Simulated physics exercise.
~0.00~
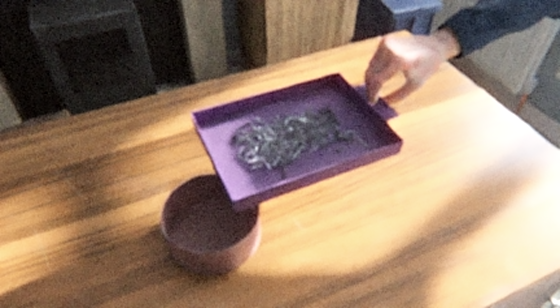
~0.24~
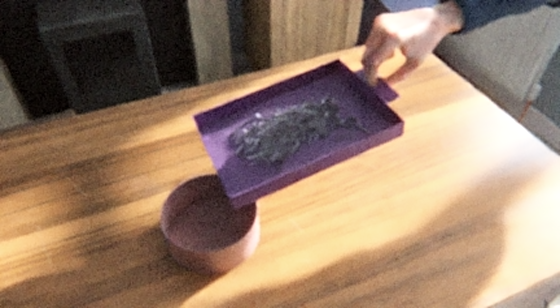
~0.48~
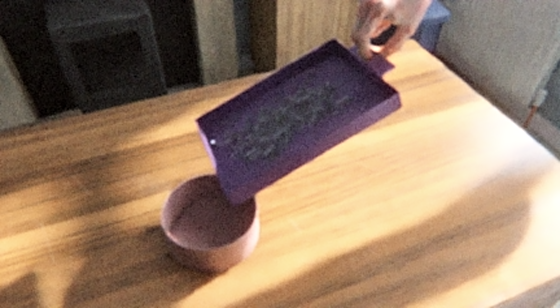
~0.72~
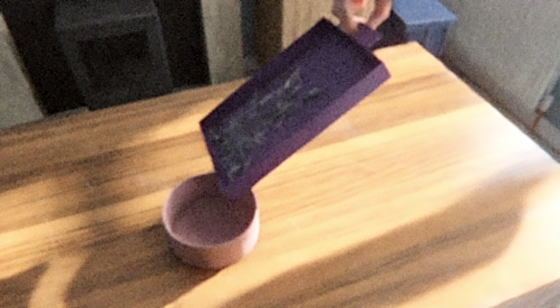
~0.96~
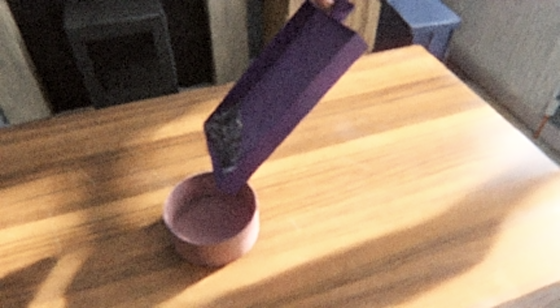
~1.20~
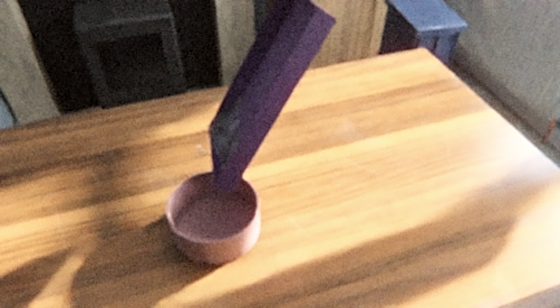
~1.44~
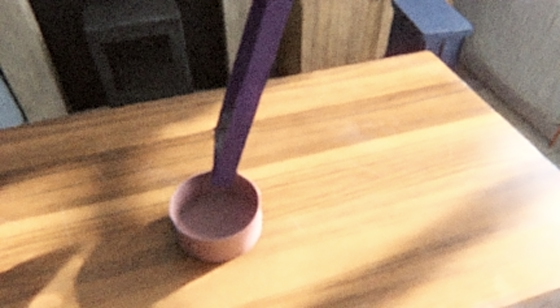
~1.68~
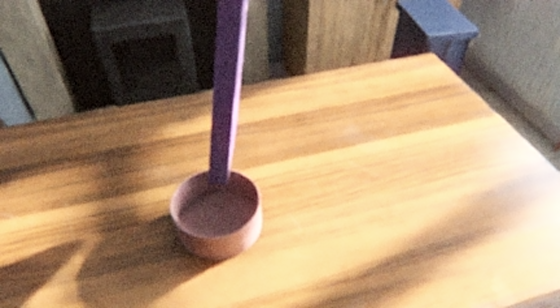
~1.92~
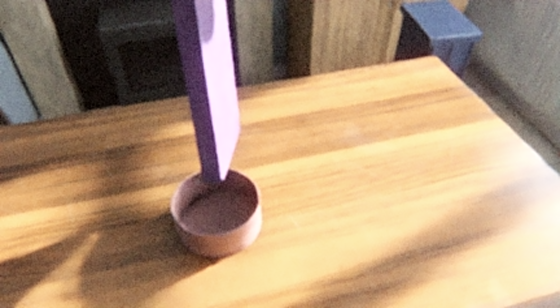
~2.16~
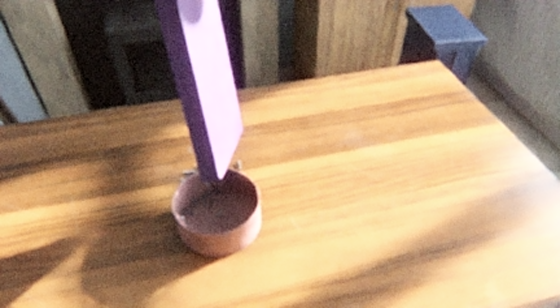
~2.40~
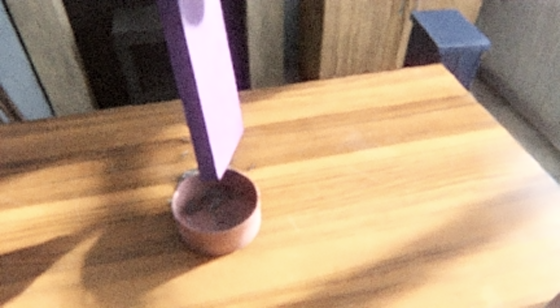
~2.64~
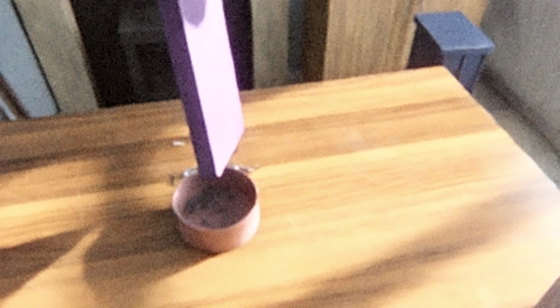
A hand lifted and steadily tipped a purple tray of small dark screws over a round pinkish pot on a wooden table, until the tray stood past upright and the screws slid down, some landing in the pot but more ending up outside it.
